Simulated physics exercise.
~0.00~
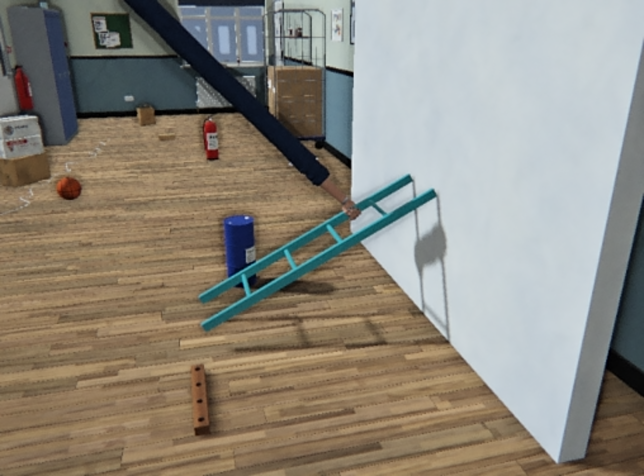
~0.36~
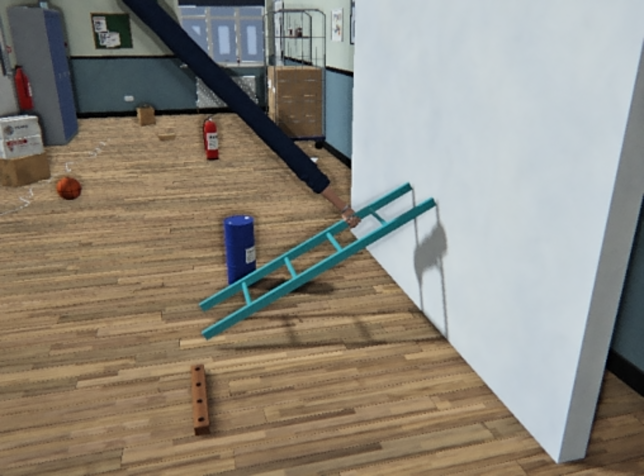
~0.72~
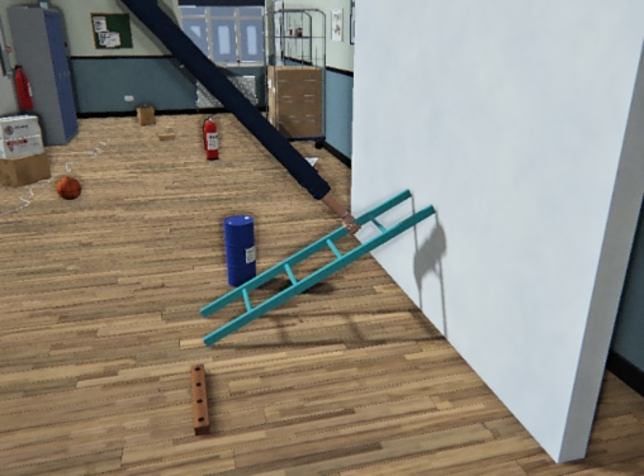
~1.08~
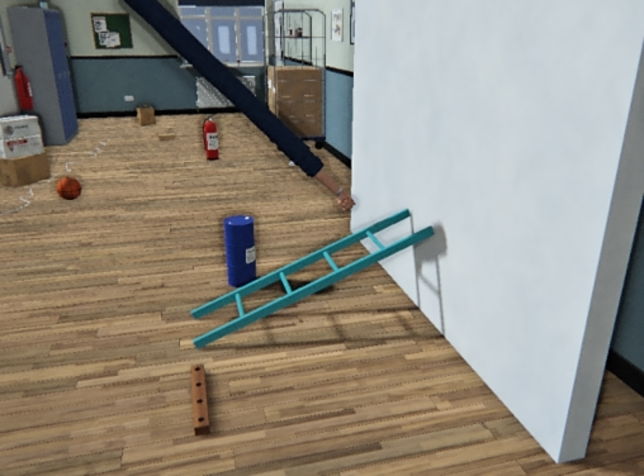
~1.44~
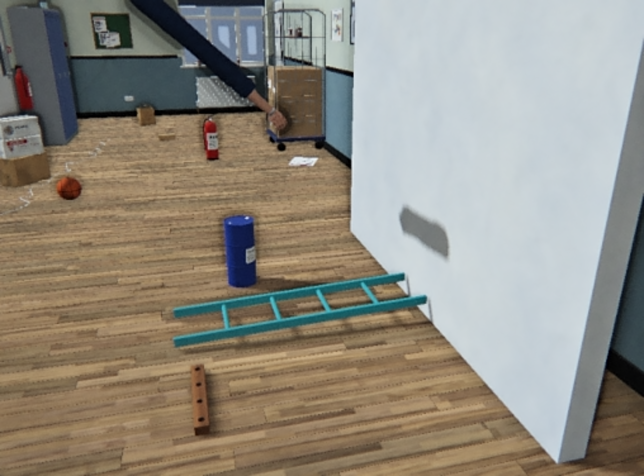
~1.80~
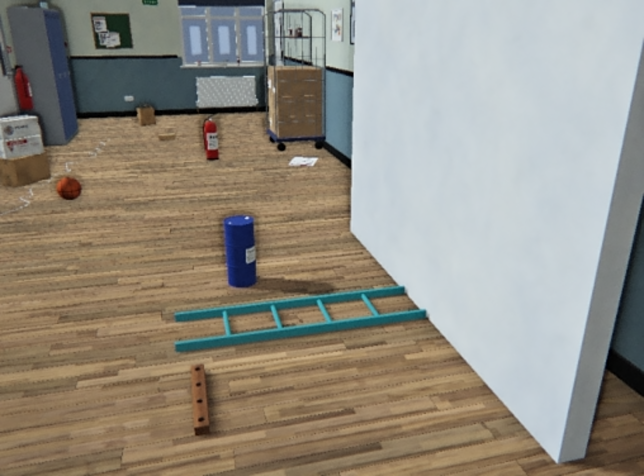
Turquoise ladder-like gate propped against a white wall slipping down as a hand lets go, ending flat on the wooden floor.
